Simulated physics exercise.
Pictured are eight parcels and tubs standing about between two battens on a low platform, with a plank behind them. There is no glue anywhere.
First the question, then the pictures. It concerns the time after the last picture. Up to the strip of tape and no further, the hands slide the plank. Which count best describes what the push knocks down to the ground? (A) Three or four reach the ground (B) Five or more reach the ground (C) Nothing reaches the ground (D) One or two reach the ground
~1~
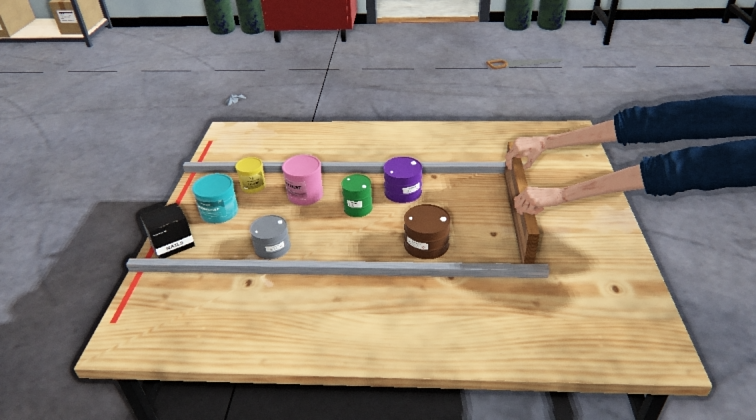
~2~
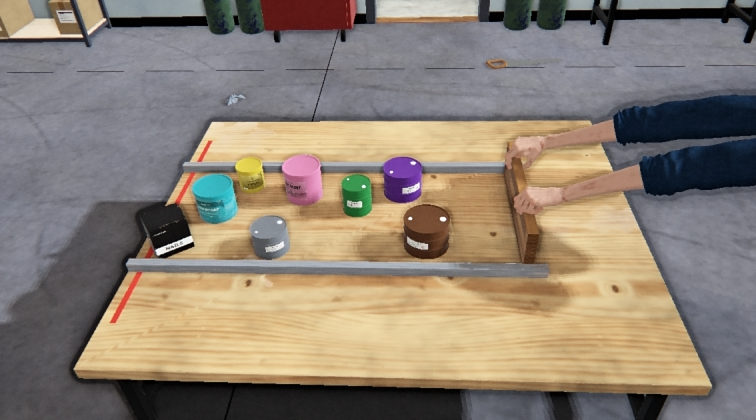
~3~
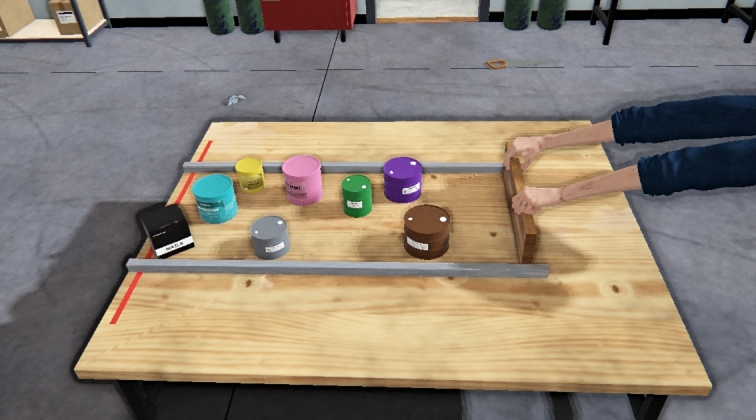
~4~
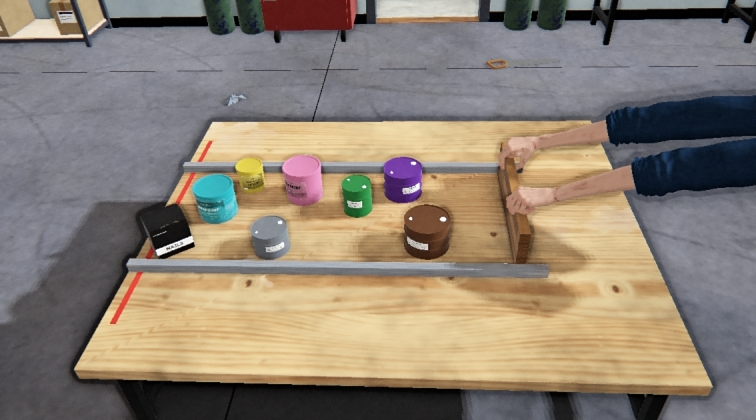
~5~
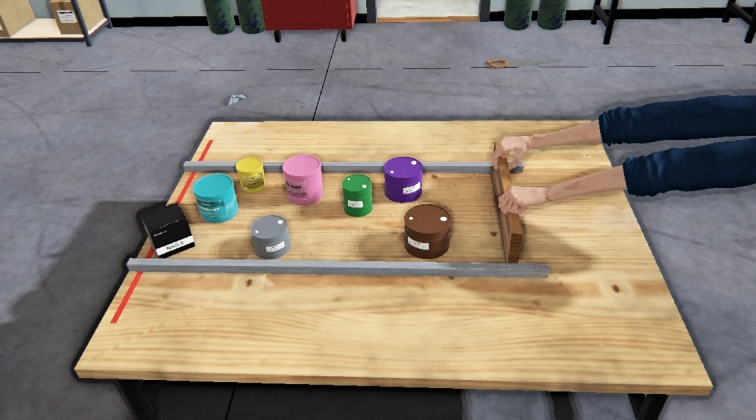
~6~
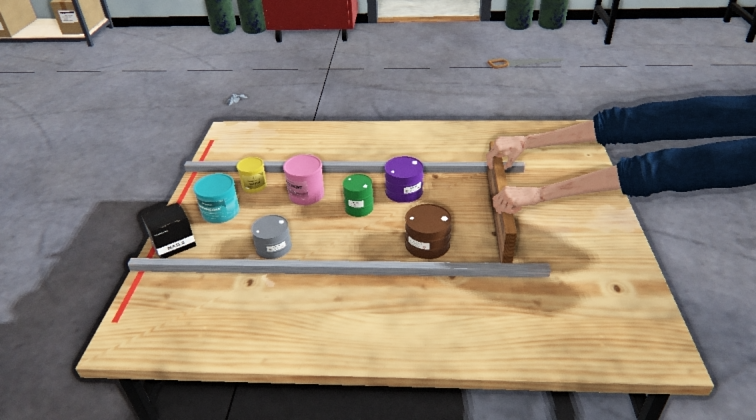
Option B: Five or more reach the ground.
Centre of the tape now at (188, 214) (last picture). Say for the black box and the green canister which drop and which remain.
Outcome - black box: It does not stay; green canister: It stays where it is.
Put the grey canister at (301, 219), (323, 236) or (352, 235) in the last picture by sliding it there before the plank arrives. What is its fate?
Going through the three places, it drops down; drops down; drops down.
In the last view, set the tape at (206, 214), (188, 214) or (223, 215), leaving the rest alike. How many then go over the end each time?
Try 1: 4; try 2: 5; try 3: 1.
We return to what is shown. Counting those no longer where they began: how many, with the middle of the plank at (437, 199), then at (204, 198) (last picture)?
Moved so far: 1, later 8.
Soon after, none off yet; black box at rest near (169, 231); turquoise pail at rest near (217, 198); yellow pail at rest near (252, 175).
After that, none off yet; black box at rest near (169, 231); turquoise pail at rest near (217, 198); yellow pail displaced a little near (243, 173).
And then, none off yet; black box tilting a little near (134, 225); turquoise pail displaced about its own width near (183, 207); yellow pail displaced well along near (202, 169).
In the end, the number that fall off is five or more; gone, brown canister, purple canister, green canister, pink pail, grey canister, yellow pail, turquoise pail and black box.
